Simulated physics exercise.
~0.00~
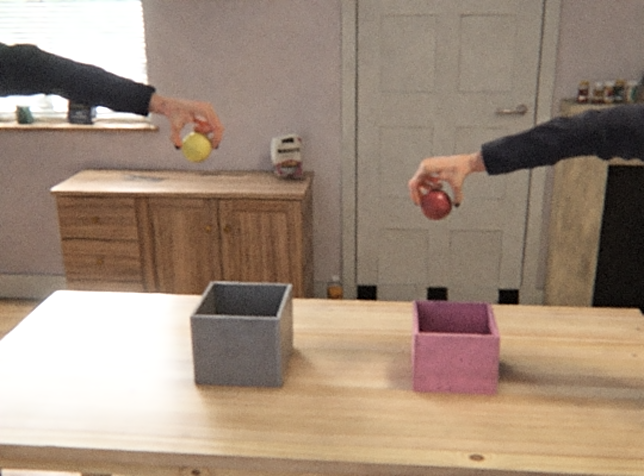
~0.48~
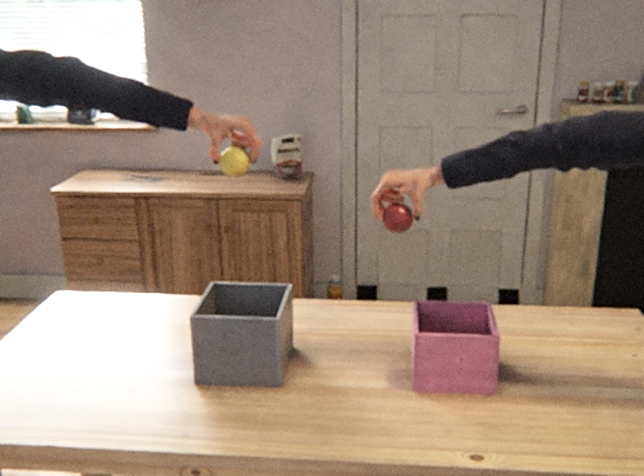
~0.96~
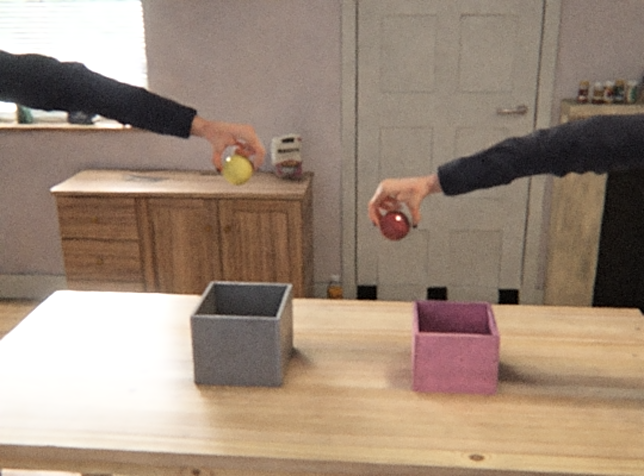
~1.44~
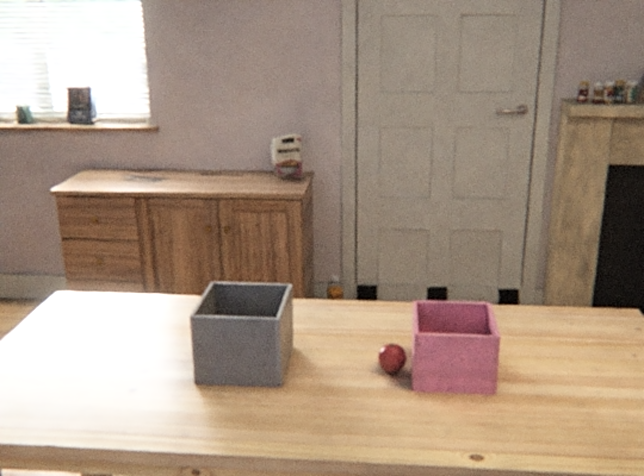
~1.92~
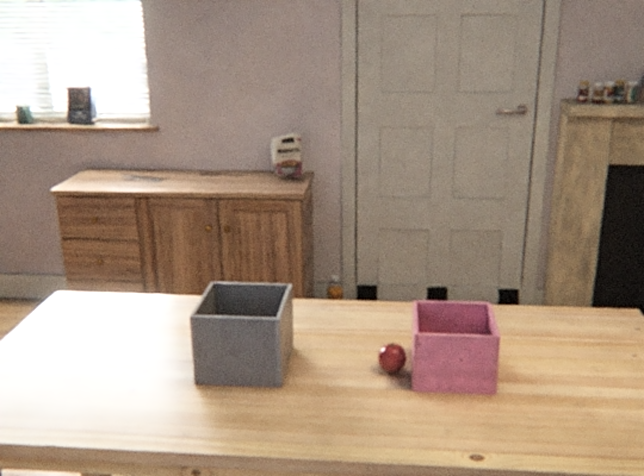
In a room with a wooden sideboard and a pale door, two open boxes, one grey and one pink, sit on a light wooden table. A hand reaching in from the left holds a yellow lemon high, while another from the right holds a red tomato. The left hand moves right toward the space above the grey box, and the right hand shifts left, short of the pink one. Both hands let go and withdraw from view. The lemon lands inside the grey box, out of sight, while the tomato misses and rests on the table just left of the pink box.
